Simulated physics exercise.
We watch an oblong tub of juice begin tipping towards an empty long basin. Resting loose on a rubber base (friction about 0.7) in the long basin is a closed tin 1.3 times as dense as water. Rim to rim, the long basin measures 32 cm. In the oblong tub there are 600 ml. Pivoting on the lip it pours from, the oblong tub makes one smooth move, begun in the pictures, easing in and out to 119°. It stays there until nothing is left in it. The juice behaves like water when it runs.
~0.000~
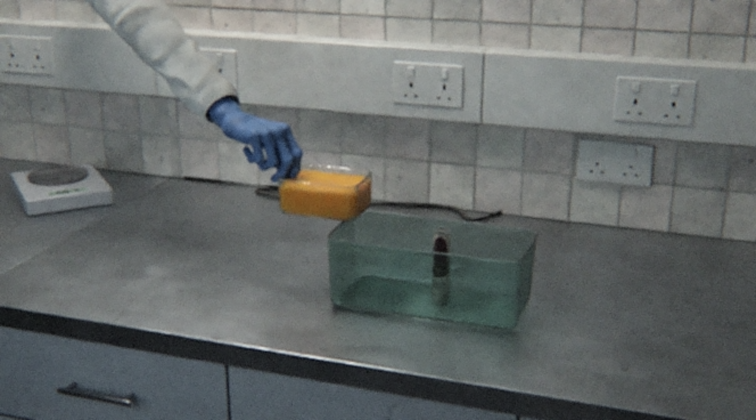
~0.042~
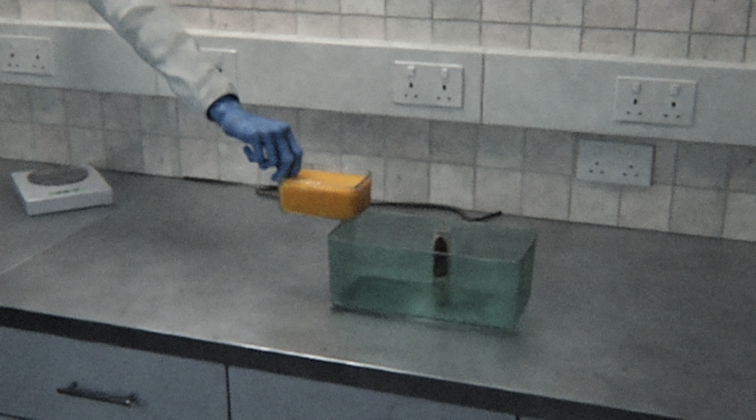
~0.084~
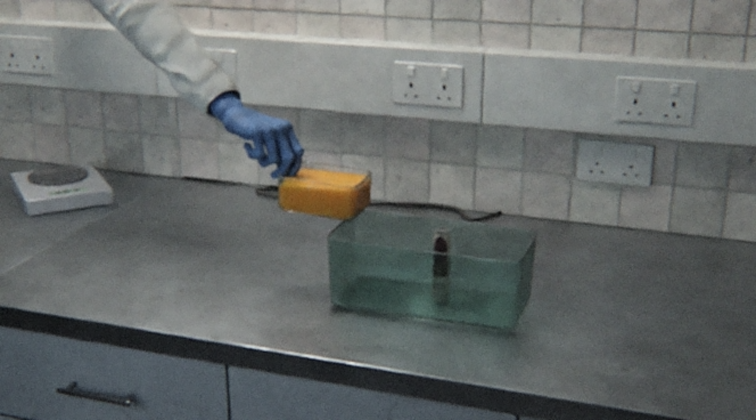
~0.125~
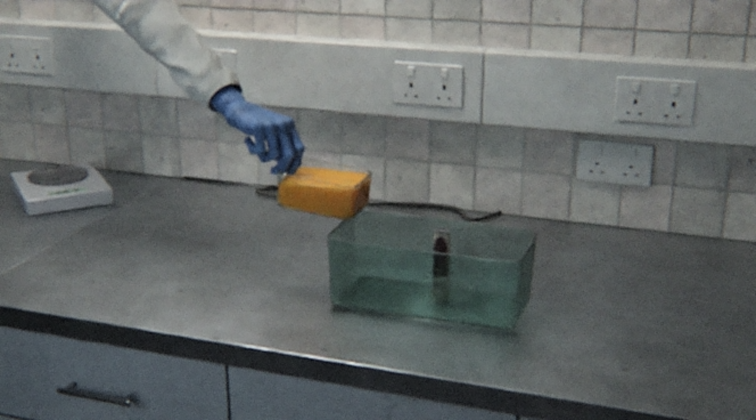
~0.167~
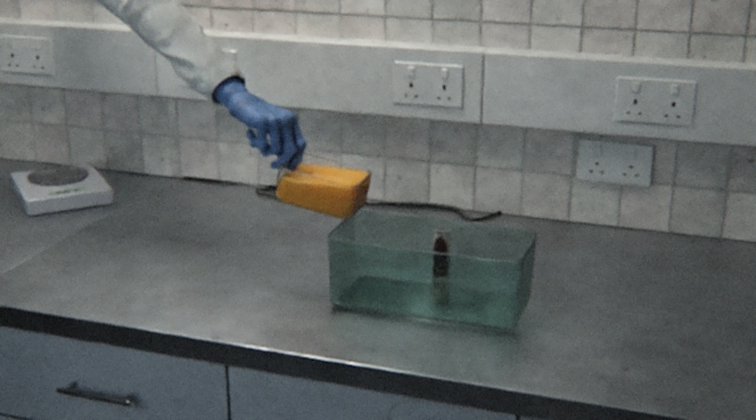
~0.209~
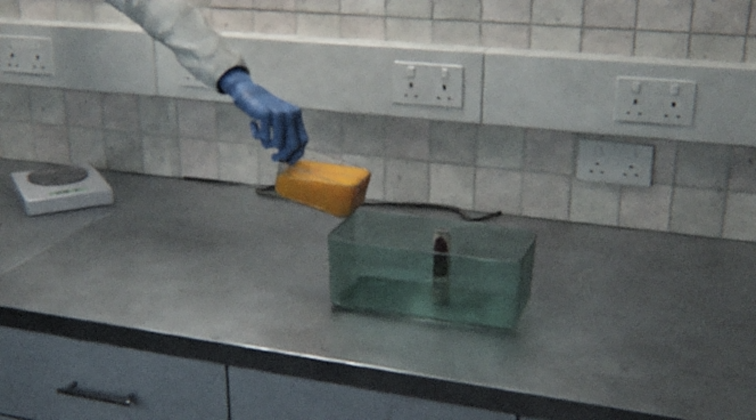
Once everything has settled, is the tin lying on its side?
No.
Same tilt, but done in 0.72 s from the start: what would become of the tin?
In that case the tin overturns.
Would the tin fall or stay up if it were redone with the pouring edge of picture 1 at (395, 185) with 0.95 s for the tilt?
It does not tip.
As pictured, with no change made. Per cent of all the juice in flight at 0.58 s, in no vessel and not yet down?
44 per cent.
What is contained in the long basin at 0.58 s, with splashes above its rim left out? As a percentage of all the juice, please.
22 %, give or take.
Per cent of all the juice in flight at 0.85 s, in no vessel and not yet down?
Roughly 5 %.
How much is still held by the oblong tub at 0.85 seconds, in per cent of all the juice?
Close to 2 percent of the whole amount.
Then, 0.58 s in, the tilt is 80° and 33 per cent is still to pour; the tin stands where it began.
Then, 0.85 s in, the tilt is 116° and 2 per cent is still to pour; the tin stands where it began.
Then, 1.14 s in, the tilt is 119° and 0 per cent is still to pour; the tin stands where it began.
Then, 1.45 s in, the tilt is 119° and 0 per cent is still to pour; the tin stands where it began.
Finally, the tin stands where it began.
